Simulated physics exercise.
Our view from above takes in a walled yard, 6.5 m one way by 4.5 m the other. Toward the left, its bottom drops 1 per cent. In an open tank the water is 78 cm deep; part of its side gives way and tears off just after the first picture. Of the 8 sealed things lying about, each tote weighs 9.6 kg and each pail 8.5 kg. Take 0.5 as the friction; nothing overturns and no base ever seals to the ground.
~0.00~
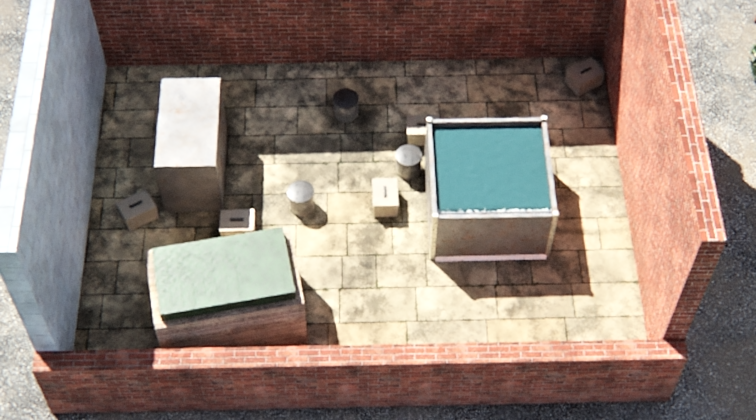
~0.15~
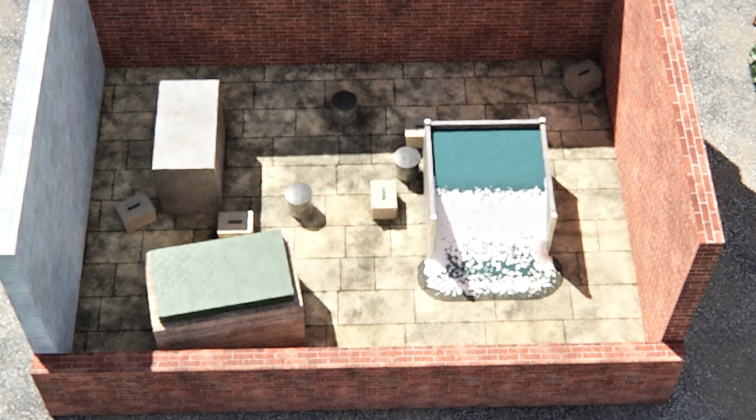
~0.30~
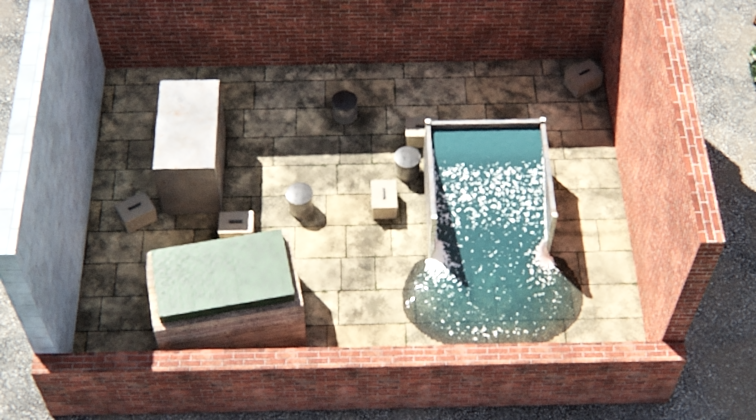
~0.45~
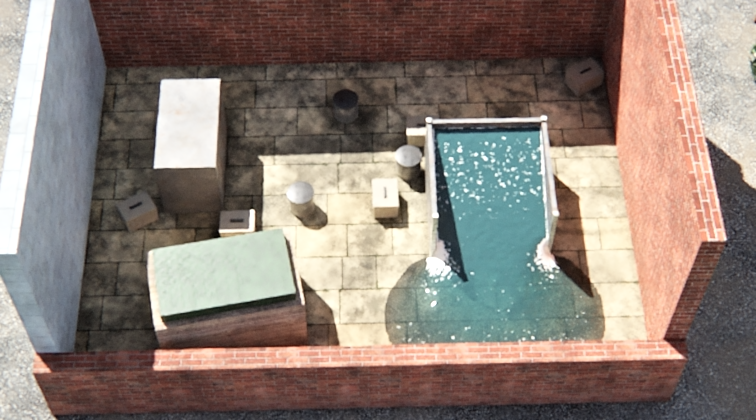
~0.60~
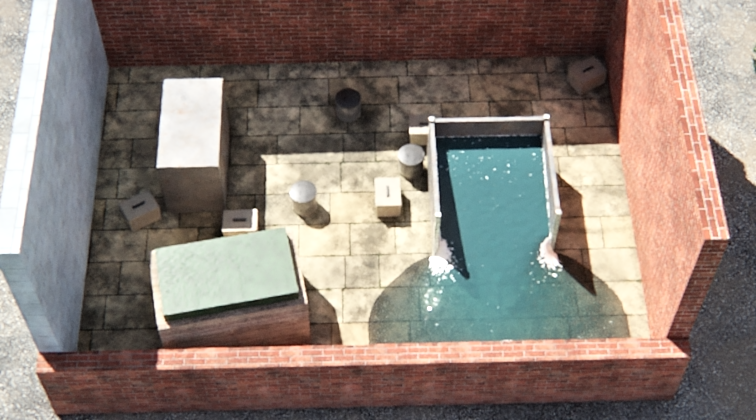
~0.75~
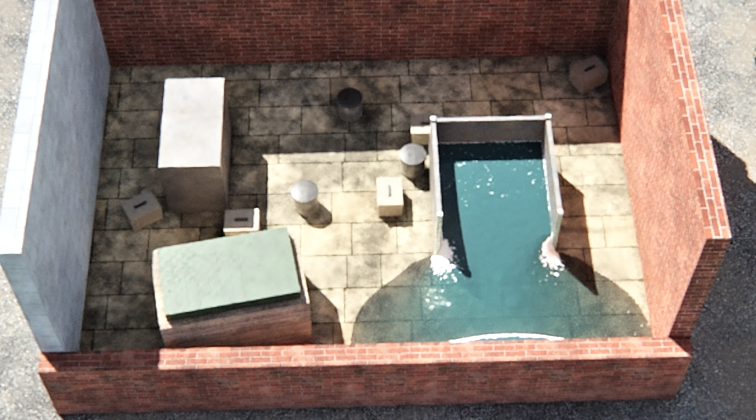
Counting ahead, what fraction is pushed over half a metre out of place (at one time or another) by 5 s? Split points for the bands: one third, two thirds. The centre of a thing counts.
The fraction stays beneath a third.
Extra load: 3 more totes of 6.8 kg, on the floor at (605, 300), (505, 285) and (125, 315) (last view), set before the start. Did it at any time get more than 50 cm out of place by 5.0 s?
Taking them one by one: It goes beyond, then it goes beyond, then it stays within.
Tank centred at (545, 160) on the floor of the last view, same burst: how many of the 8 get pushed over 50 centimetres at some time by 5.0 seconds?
So the tally would be 2.
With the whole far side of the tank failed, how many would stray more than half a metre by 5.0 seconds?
So the tally would be 4.
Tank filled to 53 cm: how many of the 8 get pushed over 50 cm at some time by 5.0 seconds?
With that change, 0 of them.
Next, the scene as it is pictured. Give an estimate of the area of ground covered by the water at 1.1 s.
Some 6.5 m2 of it.
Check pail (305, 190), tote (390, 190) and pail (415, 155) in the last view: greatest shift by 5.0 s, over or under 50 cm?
Beyond the mark, within the mark, within the mark.
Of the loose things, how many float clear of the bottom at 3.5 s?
Answer: 1.
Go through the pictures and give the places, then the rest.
The first frame shows a tote at (385, 192), on the bottom; a pail at (409, 155) rests on the ground; 1.7 m2 under water; 0 of 8 have shifted.
The second frame shows a tote at (384, 194), on the bottom; a pail at (407, 157), on the bottom; water covers 2.6 m2; 0 of 8 have shifted.
The third frame shows a tote at (384, 194), on the bottom; a pail at (408, 157), on the bottom; 3.7 m2 under water; 0 of 8 have shifted.
The fourth frame shows a tote at (385, 193), on the bottom; a pail at (409, 156), on the bottom; 4.9 m2 under water; 0 of 8 have shifted.
The fifth frame shows a tote at (388, 192) rests on the ground; a pail at (412, 155), on the bottom; 5.4 m2 under water; 0 of 8 have shifted.
The sixth frame shows a tote at (390, 191), on the bottom; a pail at (413, 154), on the bottom; 5.9 m2 under water; 0 of 8 have shifted.
After 1.1 s 0 of 8 are over 50 cm from their spots; 0 afloat.
After 2.2 s 0 of 8 are over 50 cm from their spots; 0 afloat.
After 3.5 s 1 of 8 are over 50 cm from their spots; 1 afloat.
After 5.0 s 2 of 8 are over 50 cm from their spots, and 2 have been at some point; 1 afloat.
